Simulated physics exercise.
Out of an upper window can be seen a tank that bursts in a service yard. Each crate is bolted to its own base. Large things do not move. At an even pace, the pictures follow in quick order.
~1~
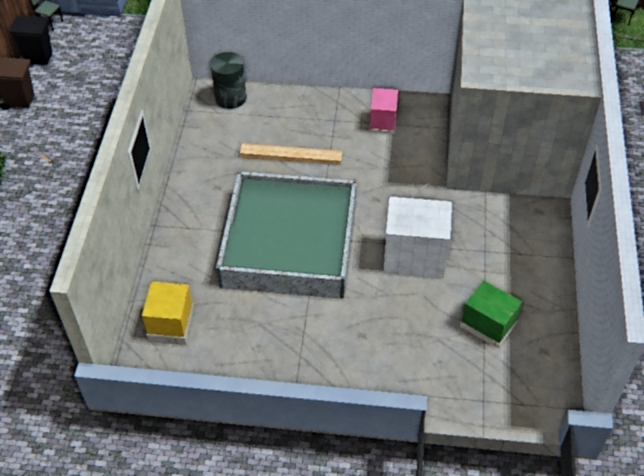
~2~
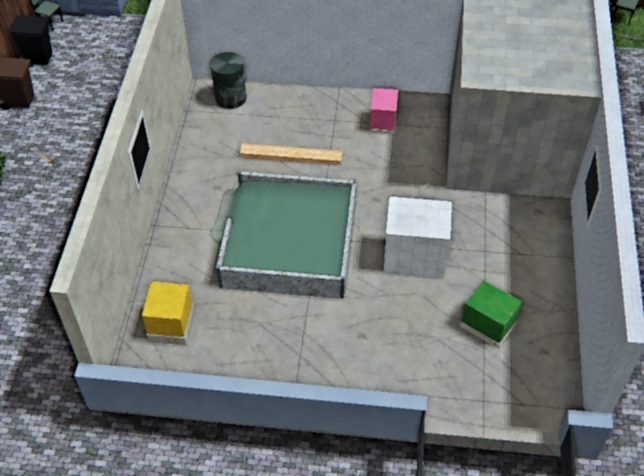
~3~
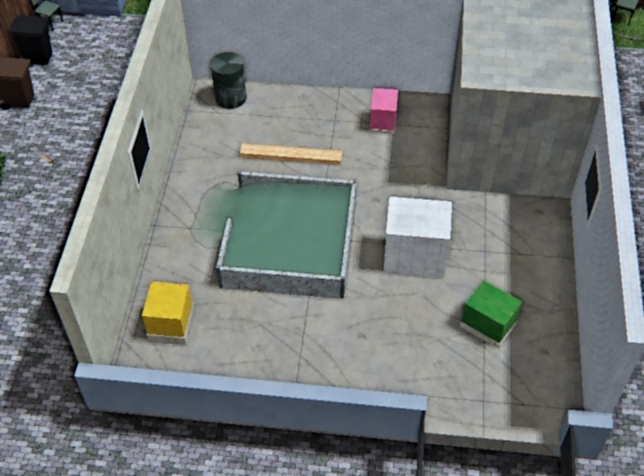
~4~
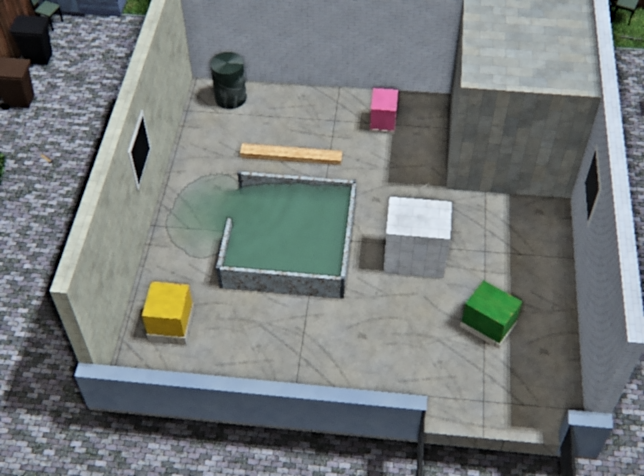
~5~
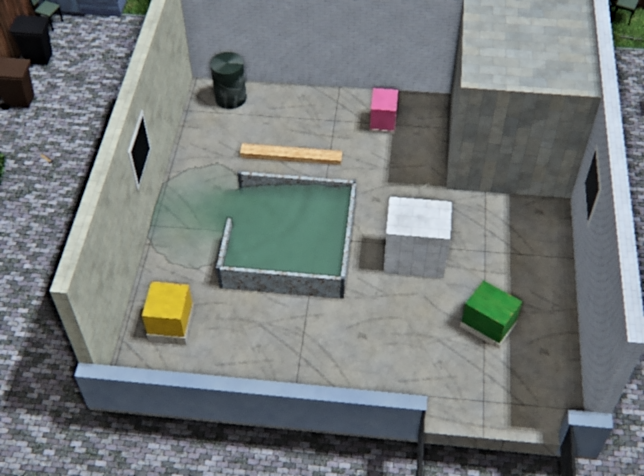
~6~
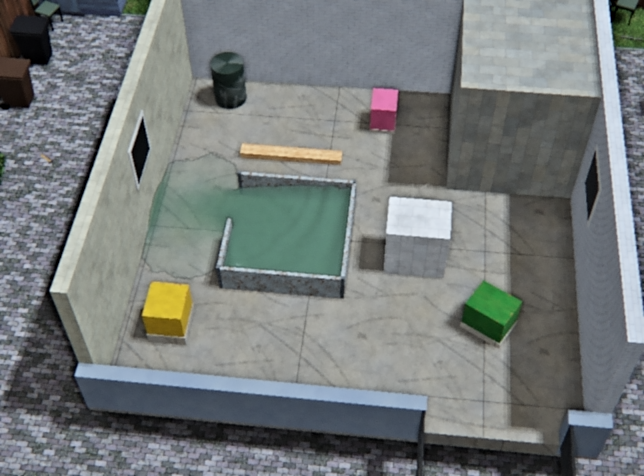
In a walled yard seen from above, green water sits still in a square open tank among coloured boxes, a plank and a dark barrel. A gap opens in the tank's left side, and water pours out, spreading leftward across the paved floor in a thin, widening sheet to the left wall.
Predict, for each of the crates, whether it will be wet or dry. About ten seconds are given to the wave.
My prediction: The green crate will be dry, the yellow crate will be dry, the pink crate will be wet.
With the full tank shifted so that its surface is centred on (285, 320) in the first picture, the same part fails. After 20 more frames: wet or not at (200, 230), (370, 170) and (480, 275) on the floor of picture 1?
The first spot is inundated, the second not reached, and the third not reached.
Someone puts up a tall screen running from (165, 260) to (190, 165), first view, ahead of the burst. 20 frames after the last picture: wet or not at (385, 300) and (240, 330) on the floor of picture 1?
In order, I'd call them bare and inundated.
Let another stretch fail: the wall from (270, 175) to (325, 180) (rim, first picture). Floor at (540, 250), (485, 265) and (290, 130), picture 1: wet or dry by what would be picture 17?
Going through them in turn: Still unsoaked, then still unsoaked, then reached by the flood.
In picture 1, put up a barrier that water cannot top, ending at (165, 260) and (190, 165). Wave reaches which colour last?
That would be the green-painted one.
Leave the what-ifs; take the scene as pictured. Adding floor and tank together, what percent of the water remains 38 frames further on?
Result: Close to 100 %.
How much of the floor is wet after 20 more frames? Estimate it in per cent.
I reckon 30 per cent or so.
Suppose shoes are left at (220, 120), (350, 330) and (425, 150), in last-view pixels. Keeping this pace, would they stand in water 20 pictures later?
Going through them in order, I'd say drenched, clear and clear.
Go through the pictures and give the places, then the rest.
The first picture shows still water in the open tank at (289, 226).
In the second picture, the front is at (220, 240), out from the gap at (238, 210).
In the third picture, water pours out at (238, 211) and has run to (198, 236).
In the fourth picture, water pours out at (238, 211) and has run to (172, 223).
In the fifth picture, the front is at (149, 232), out from the gap at (238, 211).
In the sixth picture, the front is at (143, 253), out from the gap at (238, 211).
A moment on, water covers 10 % of the floor; the green crate not reached, the yellow crate not reached, the pink crate not reached.
Next, water covers 20 % of the floor; the green crate not reached, the yellow crate water round its plinth, the pink crate not reached.
Then, water covers 30 % of the floor; the green crate not reached, the yellow crate water round its plinth, the pink crate not reached.
Later, water covers 60 % of the floor; the green crate not reached, the yellow crate water round its plinth, the pink crate water round its plinth.
In the end, water covers 85 % of the floor; the green crate stayed above the water, the yellow crate stayed above the water, the pink crate was topped.
